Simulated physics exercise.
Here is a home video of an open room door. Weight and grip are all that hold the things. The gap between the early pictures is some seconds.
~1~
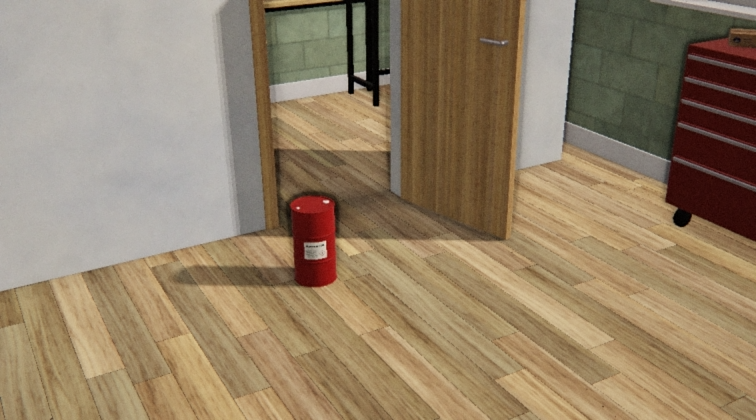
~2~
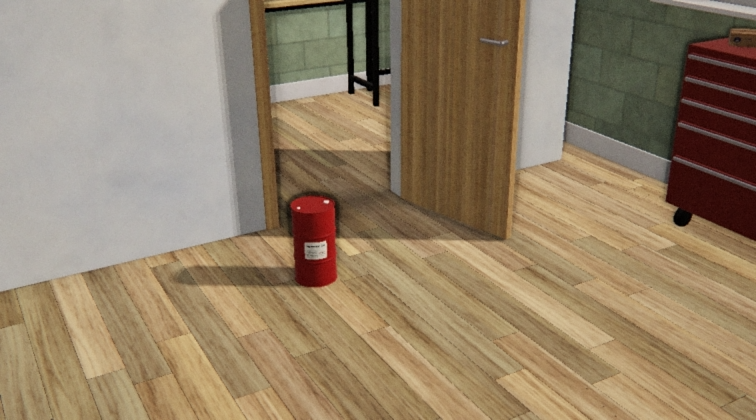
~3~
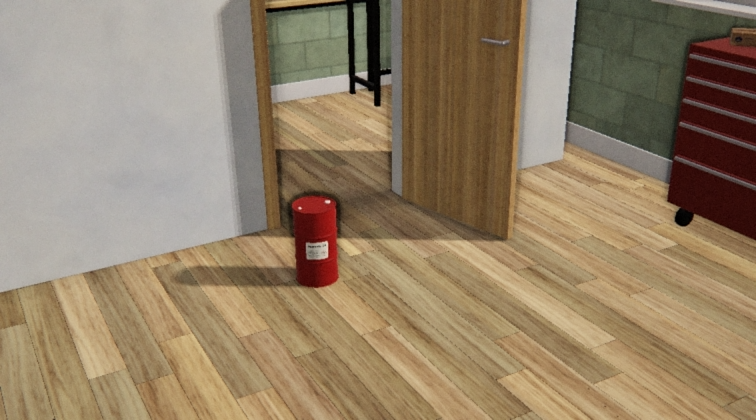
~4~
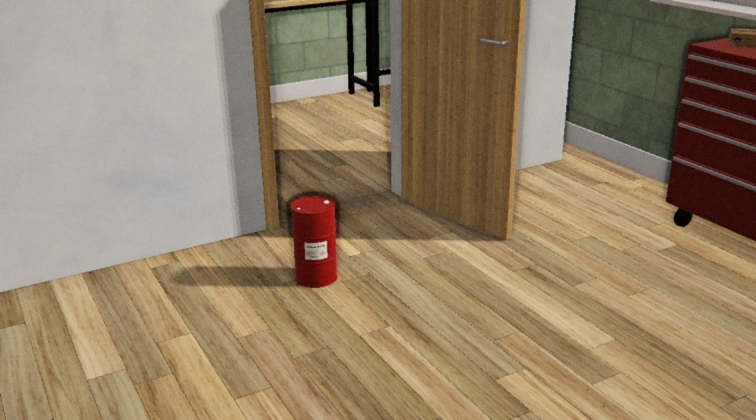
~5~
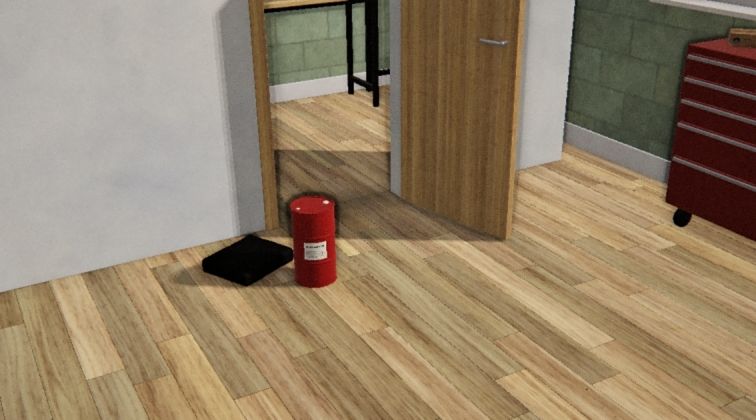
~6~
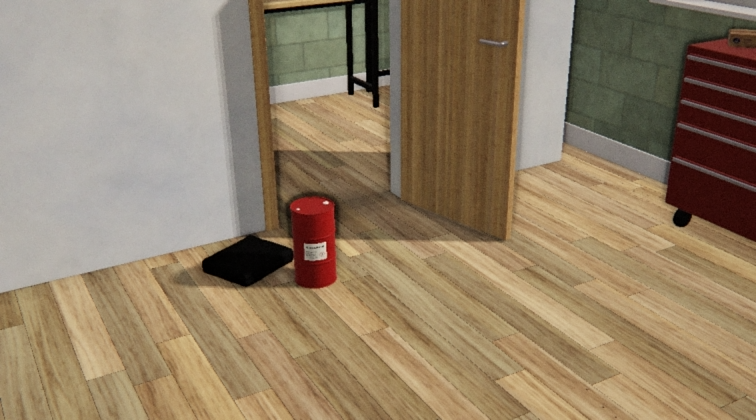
A small red canister with a white label stands on a light wood-plank floor before a wide-open wooden door, seen from a fixed, raised view inside a room. A pale wall fills the left, a green block wall and red drawer cabinet stand at right, and black table legs show through the doorway. Nothing moves until a black cushion abruptly appears just left of the canister.
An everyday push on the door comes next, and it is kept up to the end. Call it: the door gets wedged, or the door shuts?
It shuts.
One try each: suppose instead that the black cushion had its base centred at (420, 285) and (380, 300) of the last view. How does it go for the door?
Try one: The door swings to; try two: It swings to.
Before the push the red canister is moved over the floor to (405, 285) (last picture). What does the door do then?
Then it shuts.
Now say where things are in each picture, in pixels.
The first picture shows door wide open and still; red canister (314, 242).
The second picture shows door wide open and still; red canister (314, 242).
The third picture shows door wide open and still; red canister (316, 242).
The fourth picture shows door wide open and still; red canister (315, 242).
The fifth picture shows door wide open and still; red canister (314, 242).
The sixth picture shows door wide open and still; black cushion (248, 260); red canister (314, 243).
Then, 0.90 s past the last view, door 84° open.
Then, 1.80 s past the last view, door 48° open.
Then, 2.60 s past the last view, door 16° open.
Finally, door 0° open; both still in place. Final places as the last picture's camera would see them, black cushion near (248, 260).
